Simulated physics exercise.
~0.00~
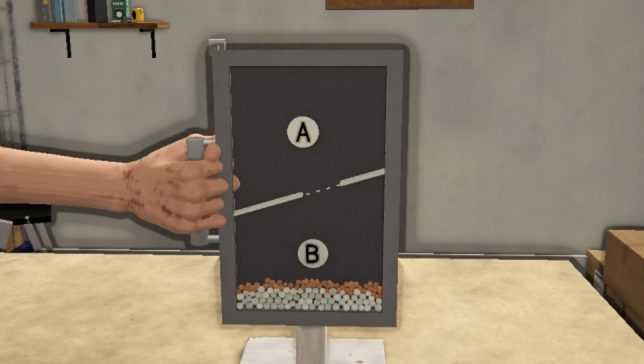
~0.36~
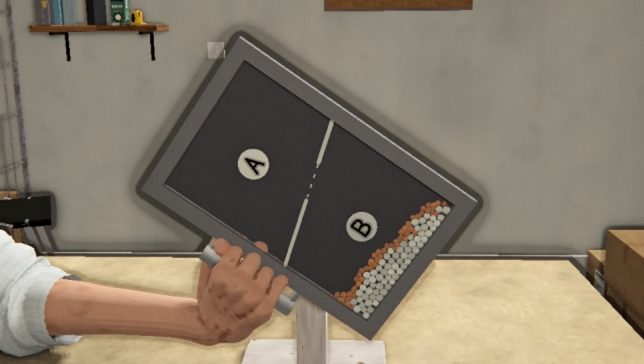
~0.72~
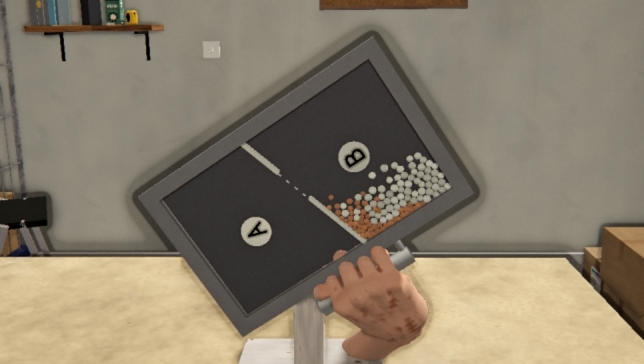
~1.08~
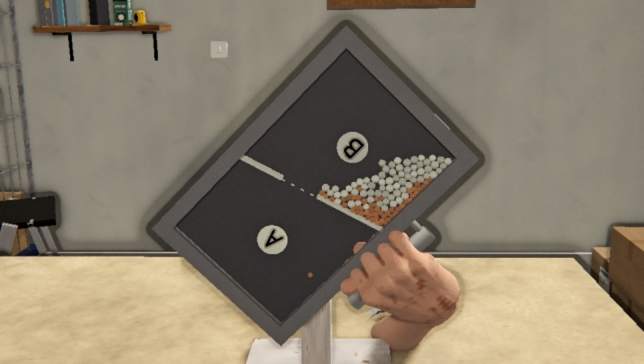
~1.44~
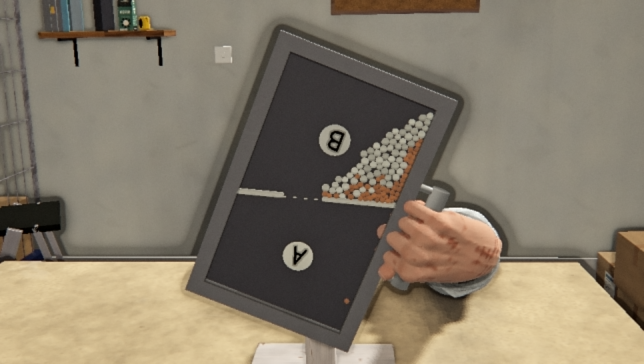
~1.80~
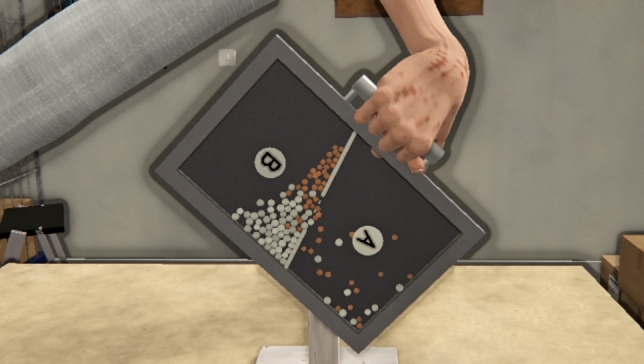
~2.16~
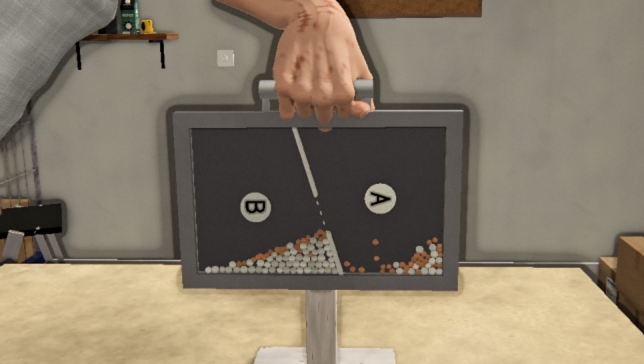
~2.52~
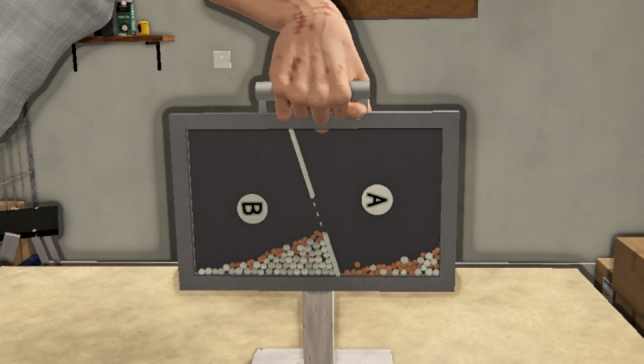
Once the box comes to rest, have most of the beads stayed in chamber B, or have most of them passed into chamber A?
Most of the beads have stayed in chamber B. Only a smaller share spills through the gap and settles in chamber A.
